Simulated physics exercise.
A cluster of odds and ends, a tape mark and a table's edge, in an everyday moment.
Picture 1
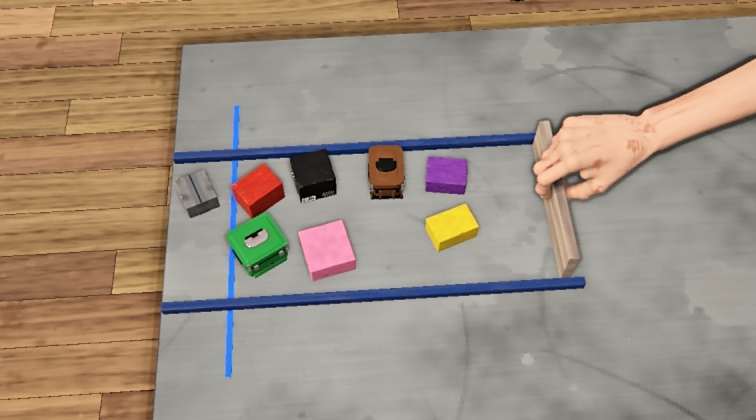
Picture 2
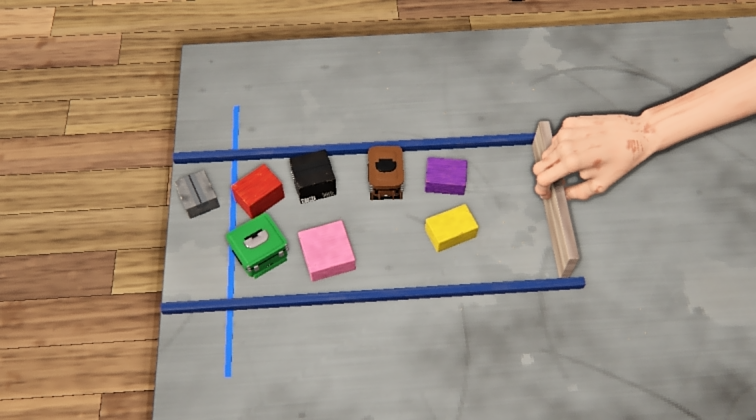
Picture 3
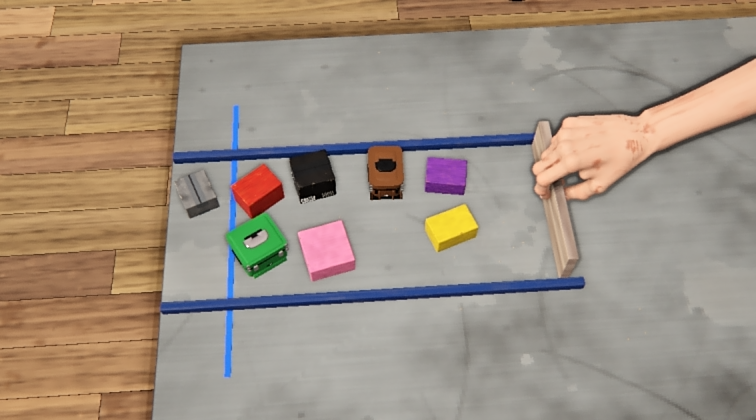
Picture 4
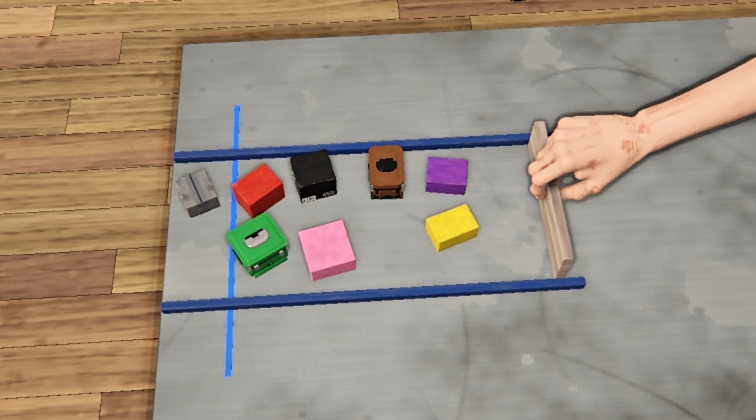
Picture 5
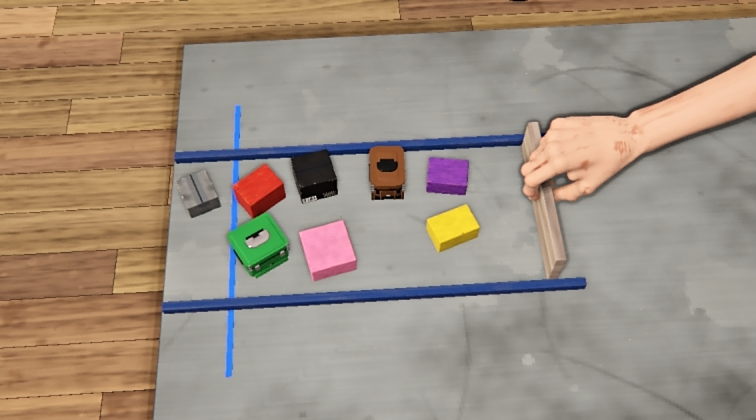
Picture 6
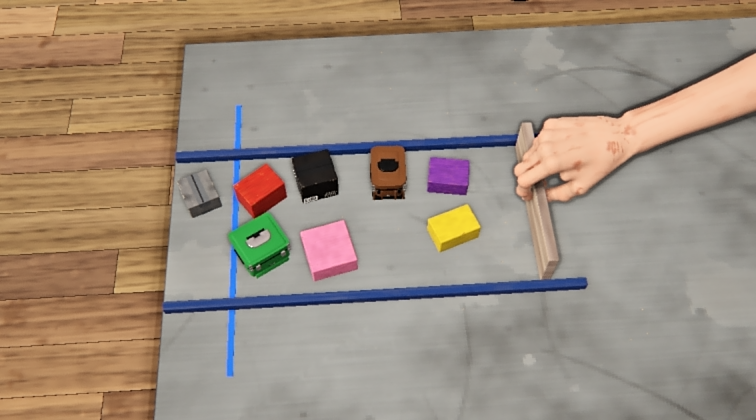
A hand slides a wooden board slightly left between blue rails toward scattered colored blocks.
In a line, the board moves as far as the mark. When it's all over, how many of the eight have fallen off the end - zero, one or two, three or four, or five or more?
Three or four have fallen off.
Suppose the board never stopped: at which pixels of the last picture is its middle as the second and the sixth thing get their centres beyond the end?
At the first moment about (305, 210), at the next about (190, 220).
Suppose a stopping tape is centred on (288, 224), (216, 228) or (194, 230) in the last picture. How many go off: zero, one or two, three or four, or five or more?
In order, the falls would come to one or two; five or more; more than four.
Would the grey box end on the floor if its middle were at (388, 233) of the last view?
In the end the grey box ends up on top.
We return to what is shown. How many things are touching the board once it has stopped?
Contact count: 3.
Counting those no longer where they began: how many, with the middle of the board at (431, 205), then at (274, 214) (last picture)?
Moved so far: 3, then 8.
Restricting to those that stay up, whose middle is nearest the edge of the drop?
Foremost is the brown case.
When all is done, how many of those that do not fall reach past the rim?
The total would be 1.
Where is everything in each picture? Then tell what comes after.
In the first picture, grey box (197, 194); red block (259, 191); green case (259, 246); board (554, 198); tape (233, 228).
In the second picture, red block (258, 192); black box (313, 177).
In the third picture, green case (258, 246); brown case (386, 173).
In the fourth picture, grey box (198, 194); board (549, 198).
In the fifth picture, red block (260, 192); yellow block (453, 228).
In the sixth picture, grey box (199, 194); red block (261, 192); green case (260, 246); board (536, 199); tape (235, 227).
A little later, none off yet; grey box at rest near (199, 194); red block at rest near (261, 192); green case at rest near (260, 246).
Next, one off so far; grey box on its side near (153, 229); red block shifted well along near (186, 193); green case shifted about its own width near (225, 255).
When it is over, the number that fall off is three or four; down, black box, green case, red block and grey box.
